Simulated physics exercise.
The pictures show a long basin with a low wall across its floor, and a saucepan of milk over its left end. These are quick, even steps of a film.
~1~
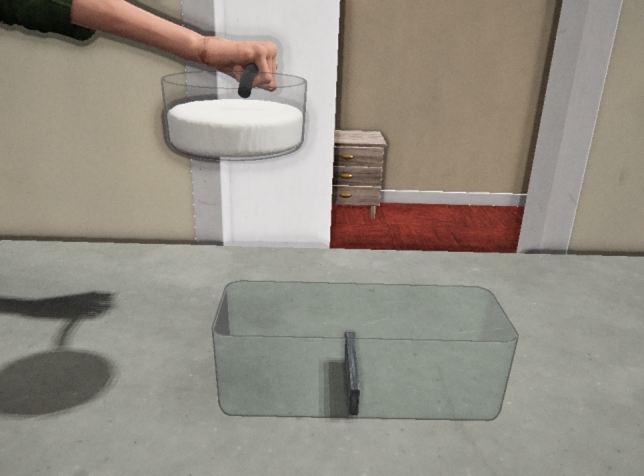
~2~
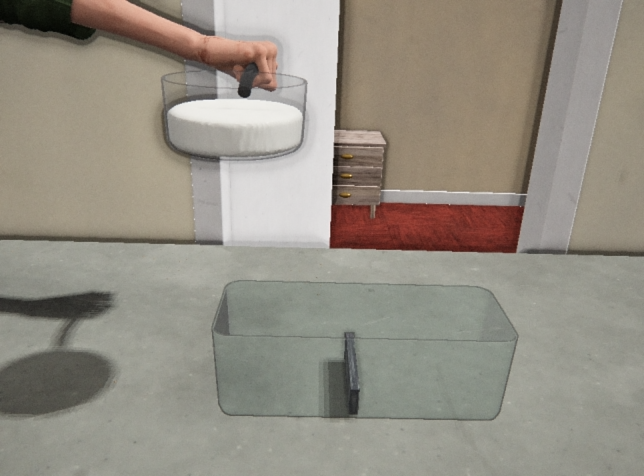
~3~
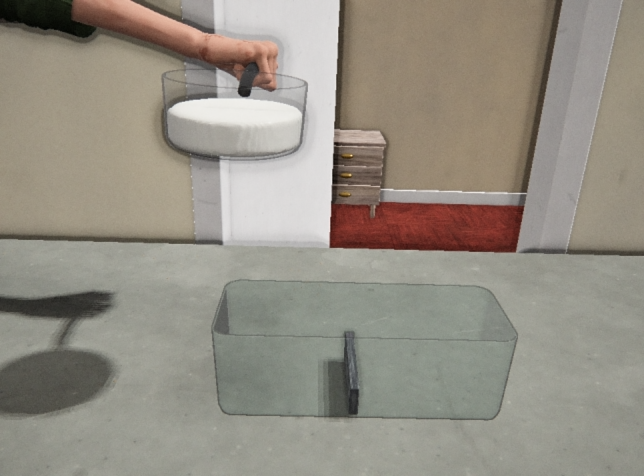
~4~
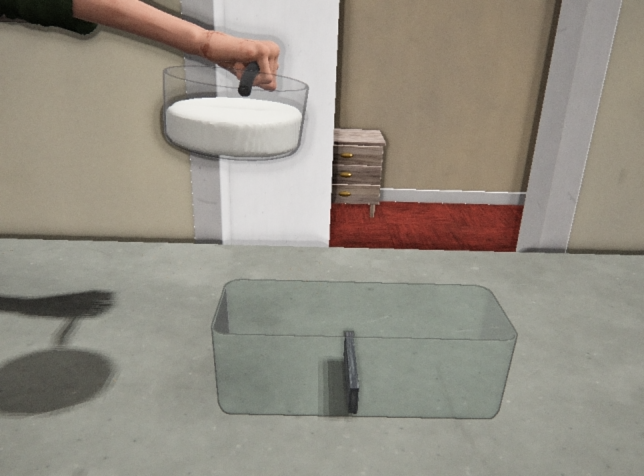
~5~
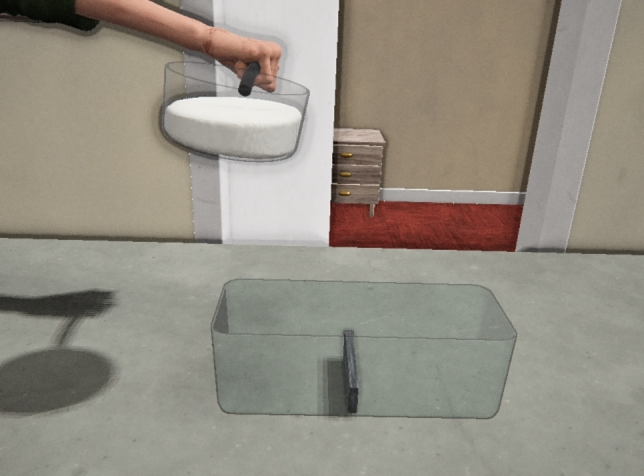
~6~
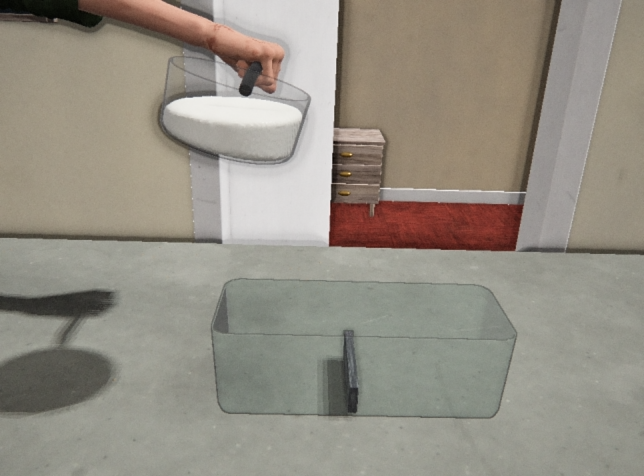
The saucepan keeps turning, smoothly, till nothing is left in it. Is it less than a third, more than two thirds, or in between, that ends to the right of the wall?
It comes to between a third and two thirds.
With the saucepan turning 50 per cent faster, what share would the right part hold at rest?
Some 40 per cent.
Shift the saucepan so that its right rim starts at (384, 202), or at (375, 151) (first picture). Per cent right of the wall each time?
About 95 and 95 per cent.
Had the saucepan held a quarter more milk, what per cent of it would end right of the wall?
Roughly 60 in a hundred.
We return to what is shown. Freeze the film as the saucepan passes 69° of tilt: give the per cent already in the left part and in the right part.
Left about 0, right about 0.
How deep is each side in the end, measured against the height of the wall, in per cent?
Near 40 on the left, 30 on the right.
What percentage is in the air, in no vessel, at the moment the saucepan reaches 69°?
Some 40 per cent.
A moment on, the tilt is 69° and 59 per cent is still to pour, 2 is left of the wall and 0 right of it.
Next, the tilt is 102° and 11 per cent is still to pour, 21 is left of the wall and 46 right of it.
Then the tilt is 107° and 0 per cent is still to pour, 47 is left of the wall and 48 right of it.
Later the tilt is 107° and 0 per cent is still to pour, 49 is left of the wall and 49 right of it.
At rest 49 per cent lies left of the wall, 49 right of it and 2 outside.
